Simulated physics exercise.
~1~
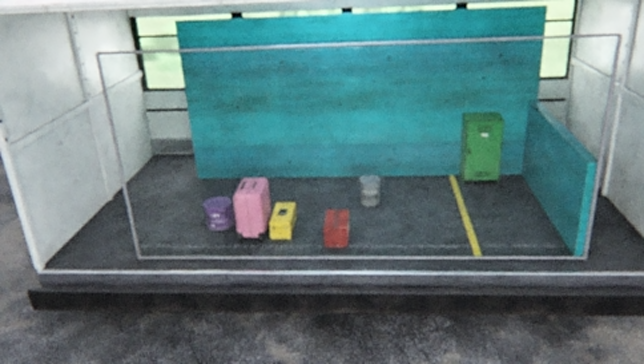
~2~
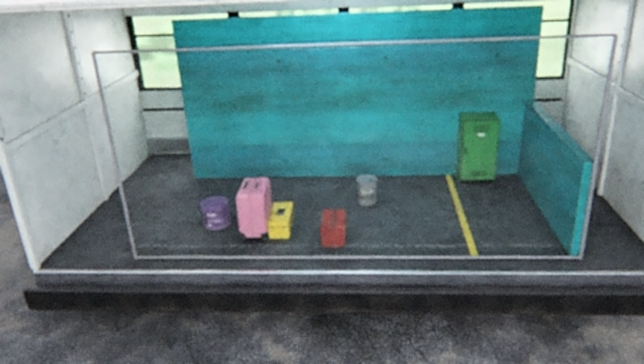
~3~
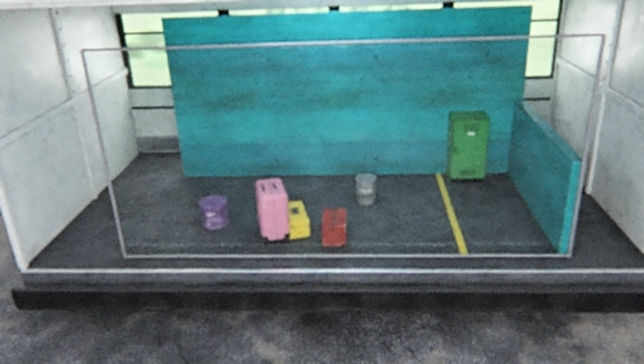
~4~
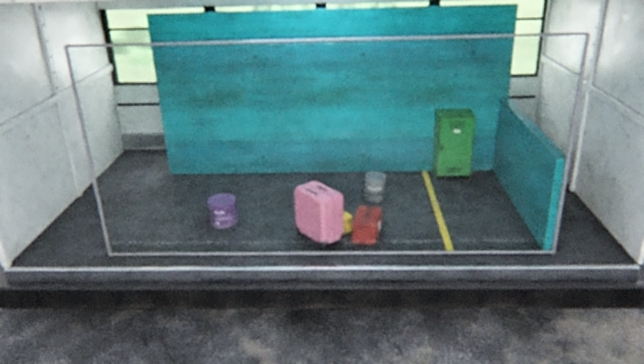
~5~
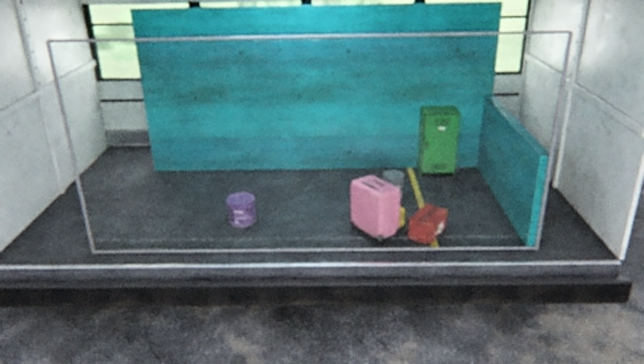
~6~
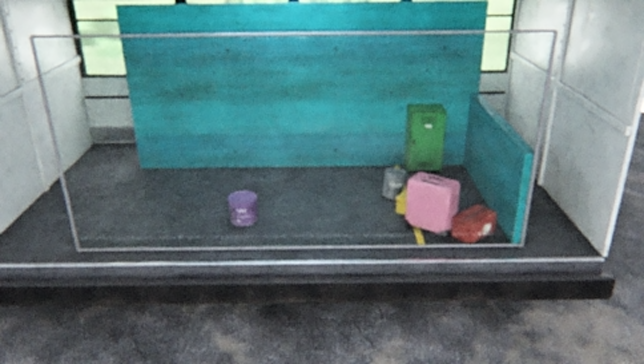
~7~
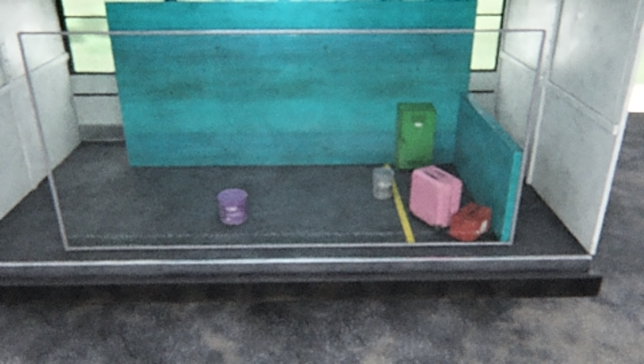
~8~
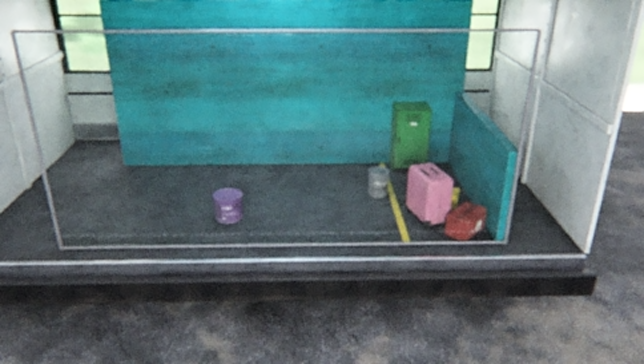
An open bay with a dark floor, pale side walls and a teal back panel is seen from the front and slightly above, the view panning slightly right. A purple bucket, pink wheeled case, yellow toolbox, red carton and grey bucket stand left of a yellow floor line, with a green locker at the back right. The case slides right, reaching the toolbox, and they and the carton sweep across together. The purple bucket shifts only a little, while the grey bucket moves toward the line. Finally the case, toolbox and carton rest beyond the line, and both buckets stay short, upright.
